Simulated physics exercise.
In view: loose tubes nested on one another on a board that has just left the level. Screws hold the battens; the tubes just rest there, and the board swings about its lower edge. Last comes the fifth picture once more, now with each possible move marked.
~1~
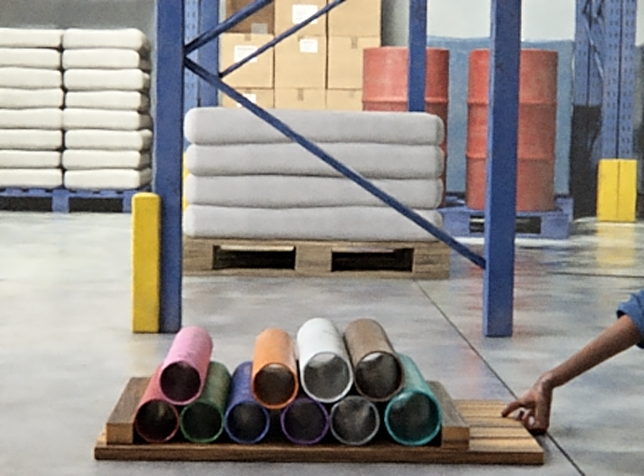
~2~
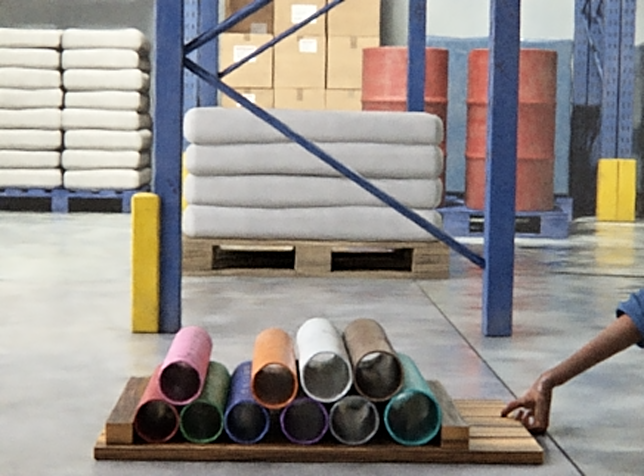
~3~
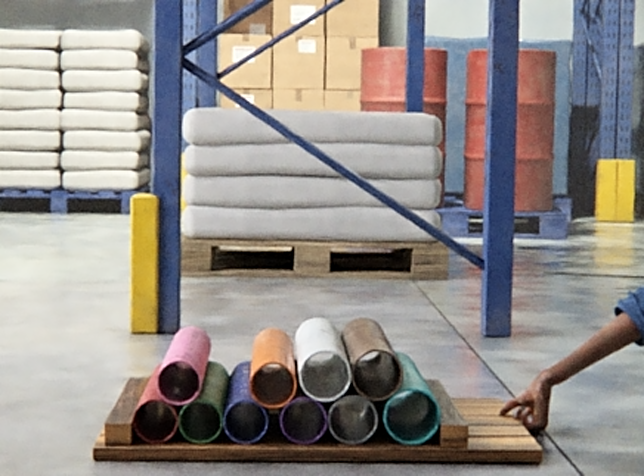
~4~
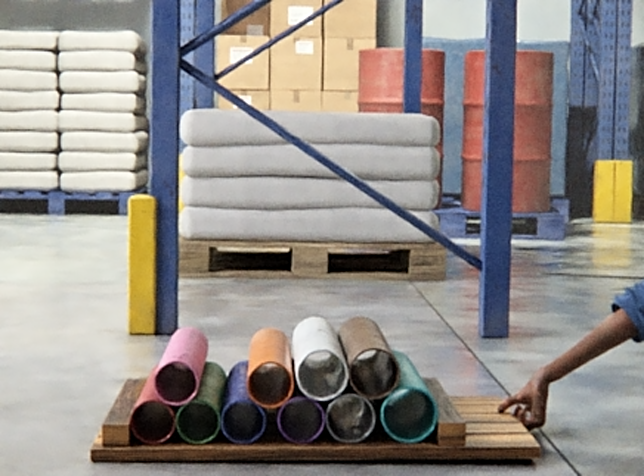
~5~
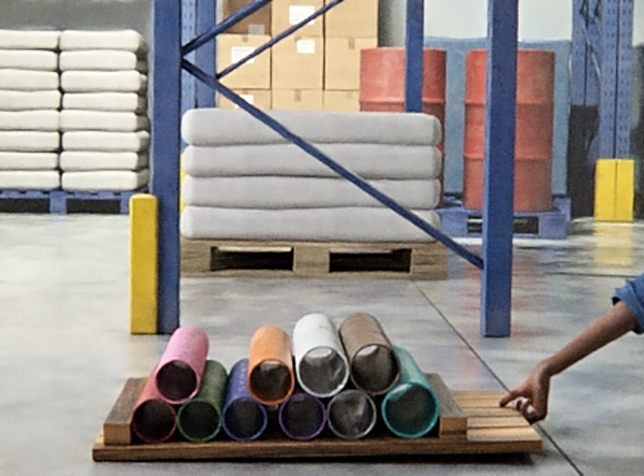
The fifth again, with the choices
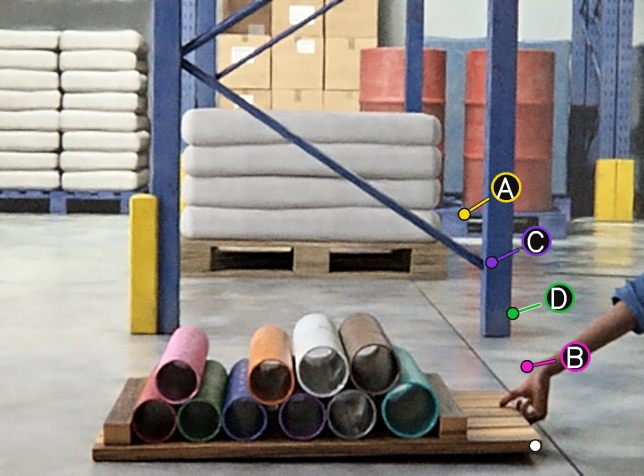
Coloured tubes lie nested in two rows on a wooden board on a warehouse floor, pink, orange, white and brown above red, green, blue, purple, grey and turquoise. Behind them, seen from the front, stand blue racking, a yellow post, stacked pale sacks, cardboard boxes and red drums. A blue-sleeved arm keeps its fingers at the board's right end, shifting very slightly, while the tubes barely move and the view drifts minutely.
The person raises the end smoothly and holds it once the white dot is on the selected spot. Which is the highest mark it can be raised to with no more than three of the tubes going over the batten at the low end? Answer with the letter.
Mark D is as high as it can go.
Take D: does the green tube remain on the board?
The green tube: Yes.
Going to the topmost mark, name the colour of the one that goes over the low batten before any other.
It is the pink one.
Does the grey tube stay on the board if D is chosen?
Yes.
On the marked copy, A at (464, 215); B at (527, 366); C at (492, 262); D at (513, 313); the white dot at (535, 446).
With D. Early on, board at 14°.
Further on, board at 19°.
At the end, board at 19°, none over the low batten.
As for the rest, A four over the low batten (orange, pink, brown, white); B none over the low batten; C four over the low batten (orange, pink, brown, white).
